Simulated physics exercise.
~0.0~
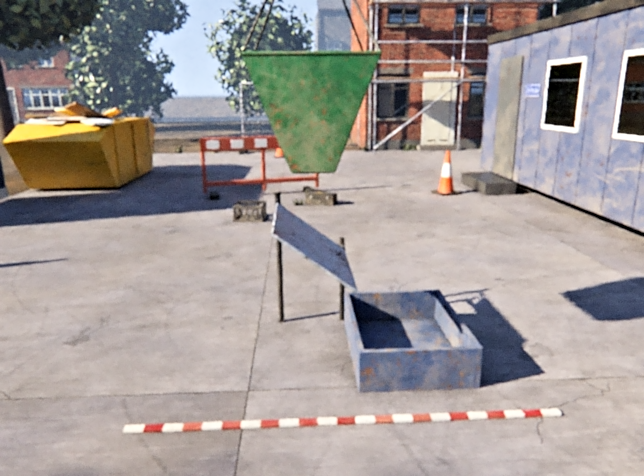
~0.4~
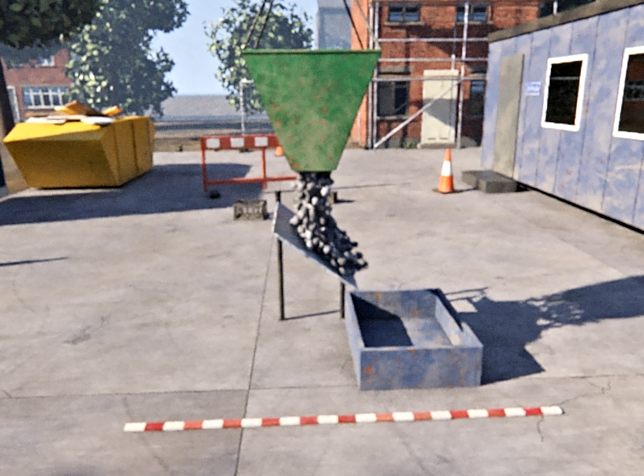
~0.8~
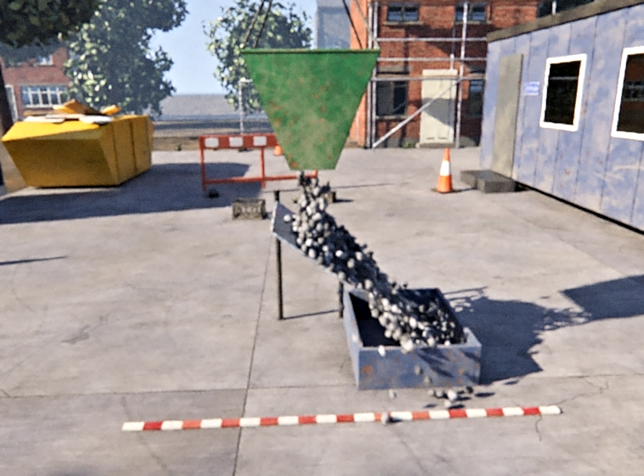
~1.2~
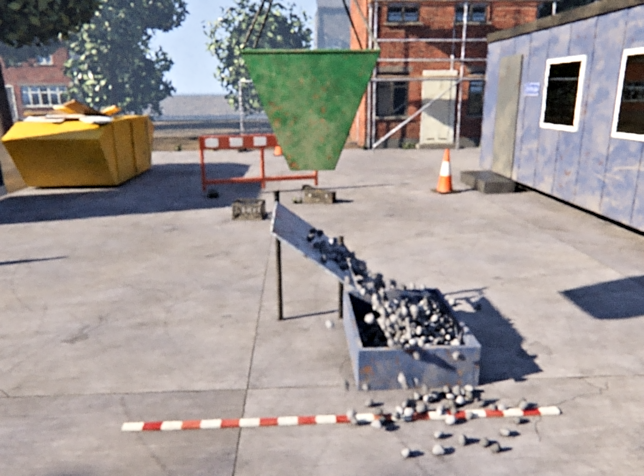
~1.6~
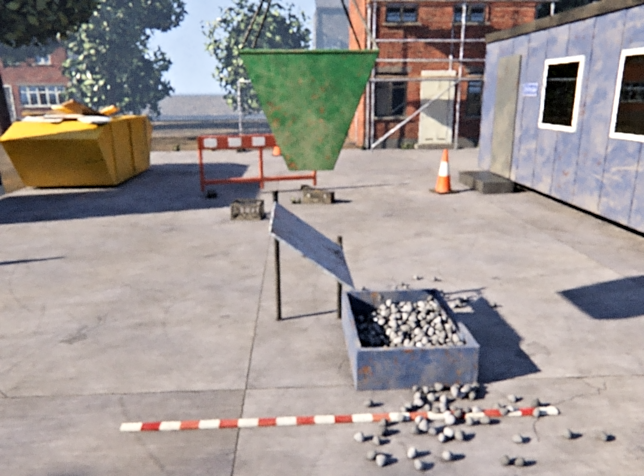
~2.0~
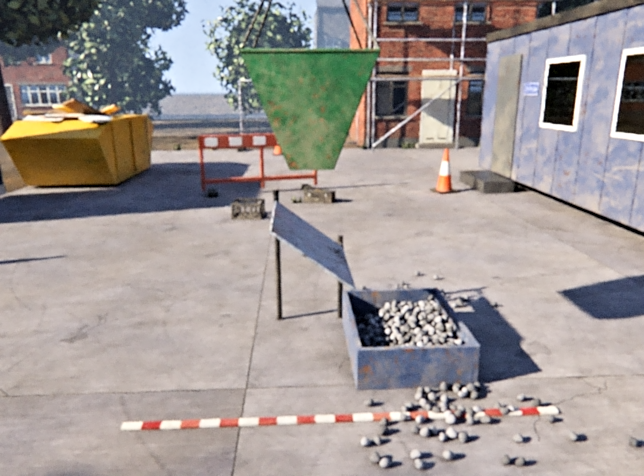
Grey stones drop from a green skip, slide down a slope and mostly fill a bin.
